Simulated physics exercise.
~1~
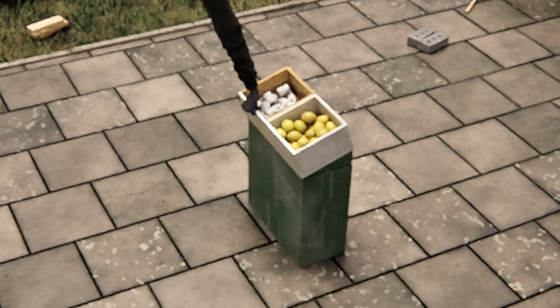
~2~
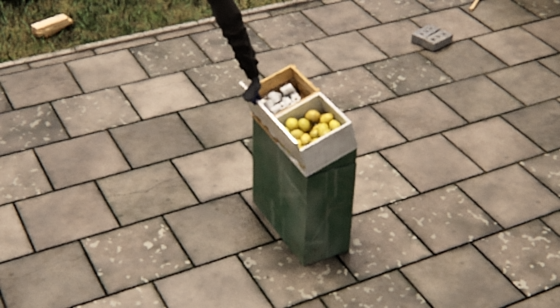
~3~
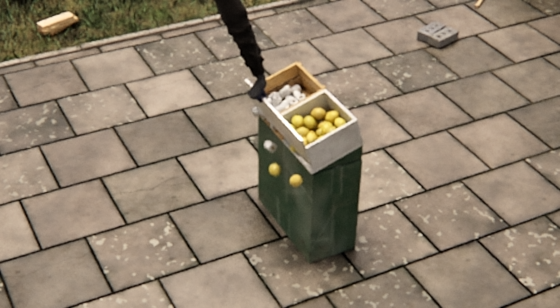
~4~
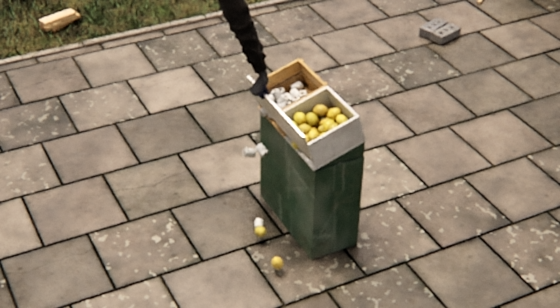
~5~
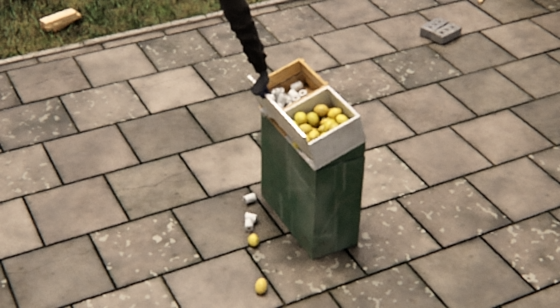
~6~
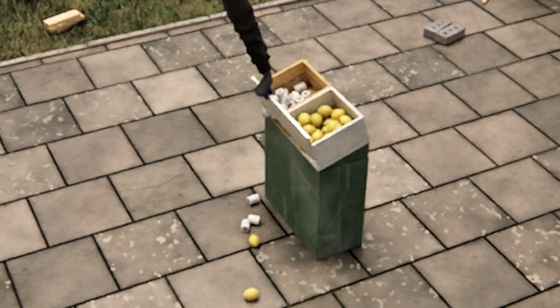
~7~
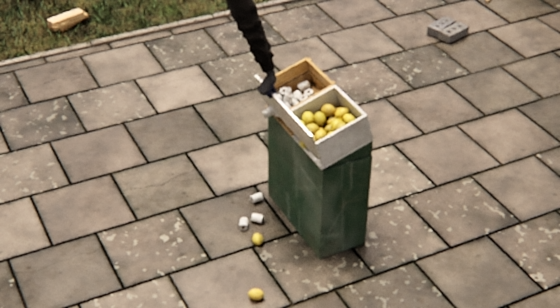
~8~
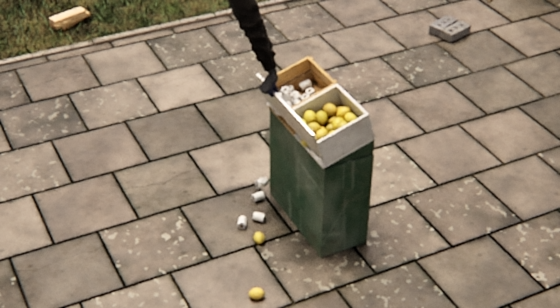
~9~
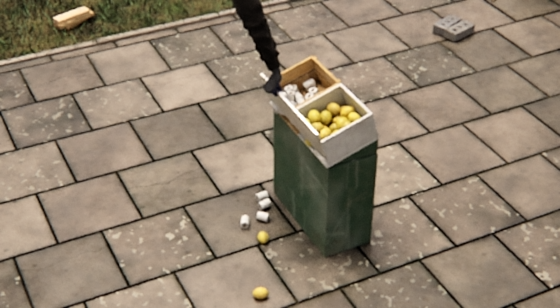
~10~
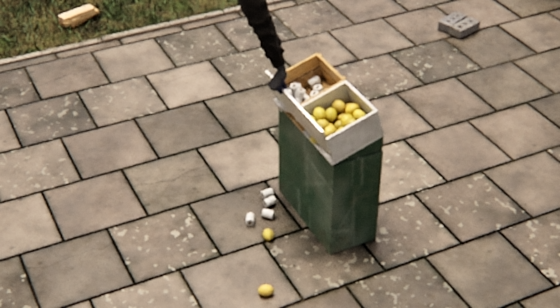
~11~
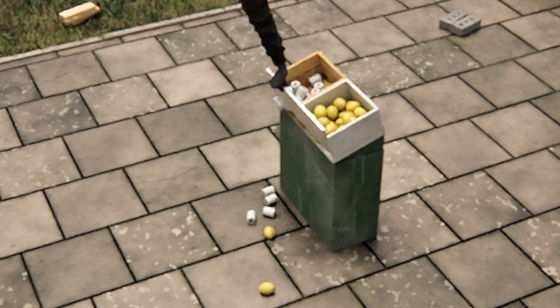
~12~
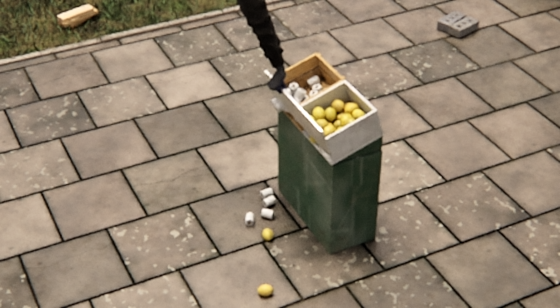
A few lemons and small white rolls tumbled off the left side of two tilted open trays on a green stand, dropping onto the paving one after another, and ended up scattered beside its base while most stayed in the trays.
